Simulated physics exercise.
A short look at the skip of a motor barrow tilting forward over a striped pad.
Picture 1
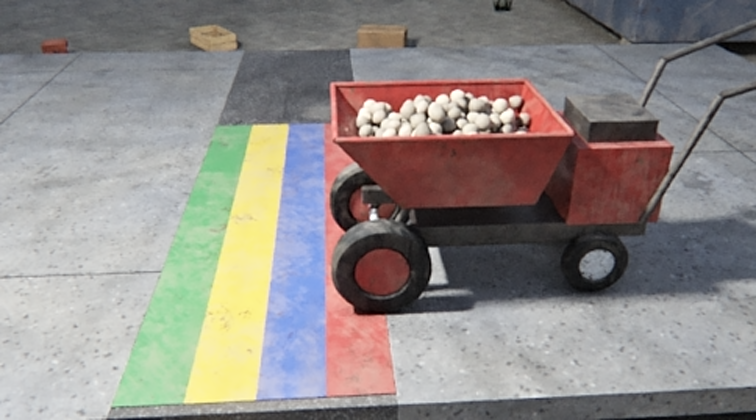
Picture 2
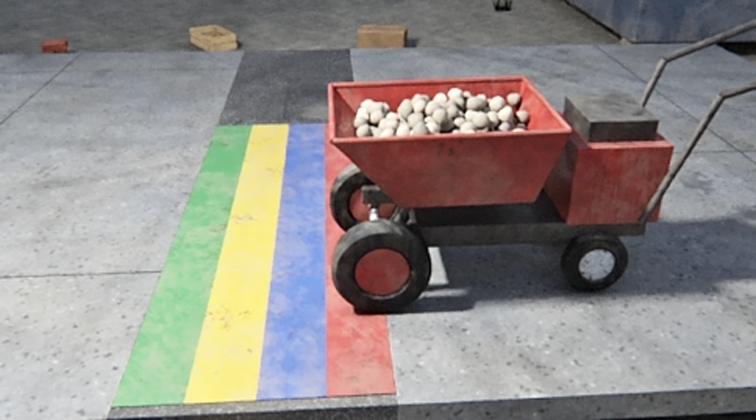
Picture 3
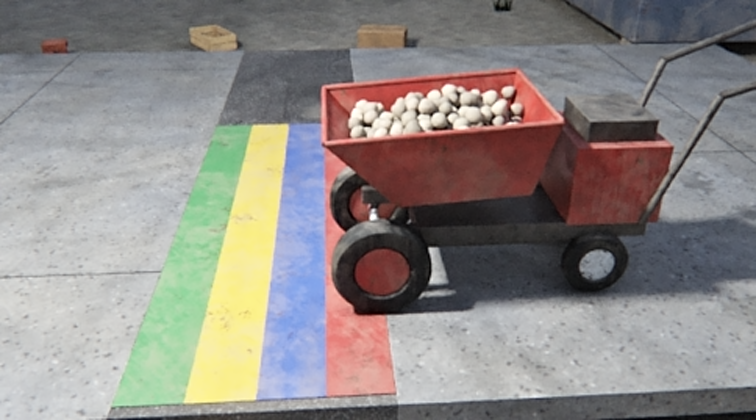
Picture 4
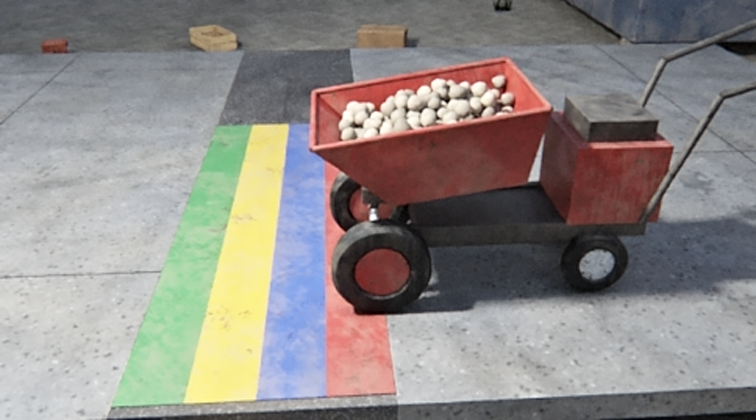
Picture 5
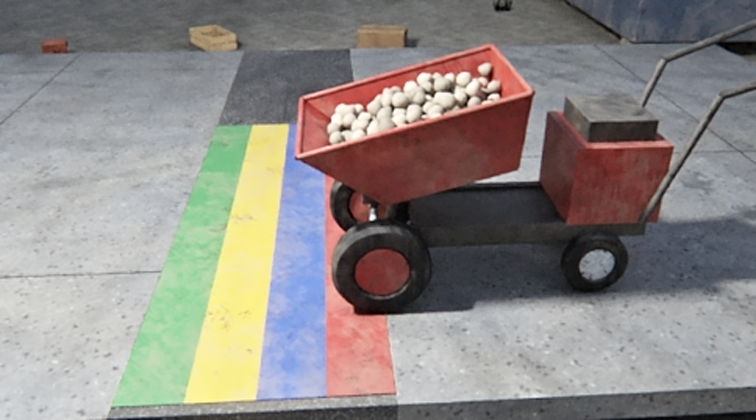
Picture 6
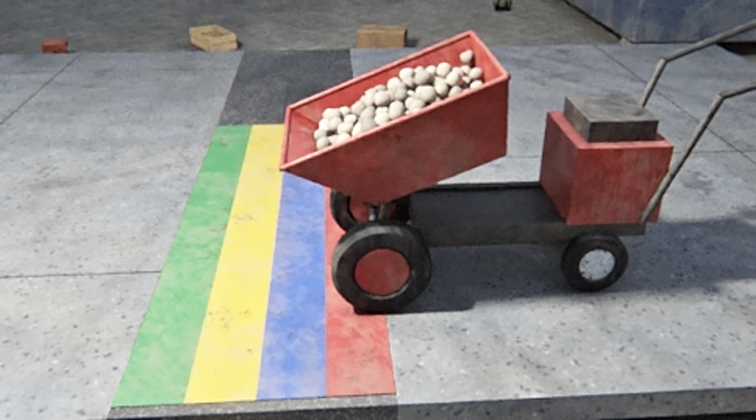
Red skip of a motor barrow loaded with pale pebbles tilting steadily forward to the left above a pad of coloured stripes.
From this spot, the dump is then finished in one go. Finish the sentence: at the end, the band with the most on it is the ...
At the end, the band with the most on it is the green one.
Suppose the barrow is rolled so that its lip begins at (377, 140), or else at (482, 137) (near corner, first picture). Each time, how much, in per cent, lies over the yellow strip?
30 % then 20 %.
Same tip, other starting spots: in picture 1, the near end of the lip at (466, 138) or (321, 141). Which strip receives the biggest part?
First: The blue strip; second: The strip in green.
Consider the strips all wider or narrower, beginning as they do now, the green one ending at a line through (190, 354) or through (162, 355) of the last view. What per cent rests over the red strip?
The first gives 0 %, the second 0 %.
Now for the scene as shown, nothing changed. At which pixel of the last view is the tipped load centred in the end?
Once nothing moves, the middle sits near (172, 271).
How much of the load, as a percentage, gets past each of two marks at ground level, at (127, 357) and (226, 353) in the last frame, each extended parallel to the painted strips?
About 30 and 80 %.
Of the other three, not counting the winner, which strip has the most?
The strip in second place is the strip in yellow.
Soon, skip tipped steeply; all in the skip.
A while on, skip tipped right over; about half in the skip; a small part over the yellow strip; about a quarter over the green strip; a small part off the paint.
Towards the end, skip tipped right over; about a quarter in the skip; a stray few over the red strip; a small part over the yellow strip; about a third over the green strip; about a third off the paint.
Finally, skip tipped right over; a small part in the skip; a stray few over the red strip; none over the blue strip; a small part over the yellow strip; about a third over the green strip; about a third off the paint.
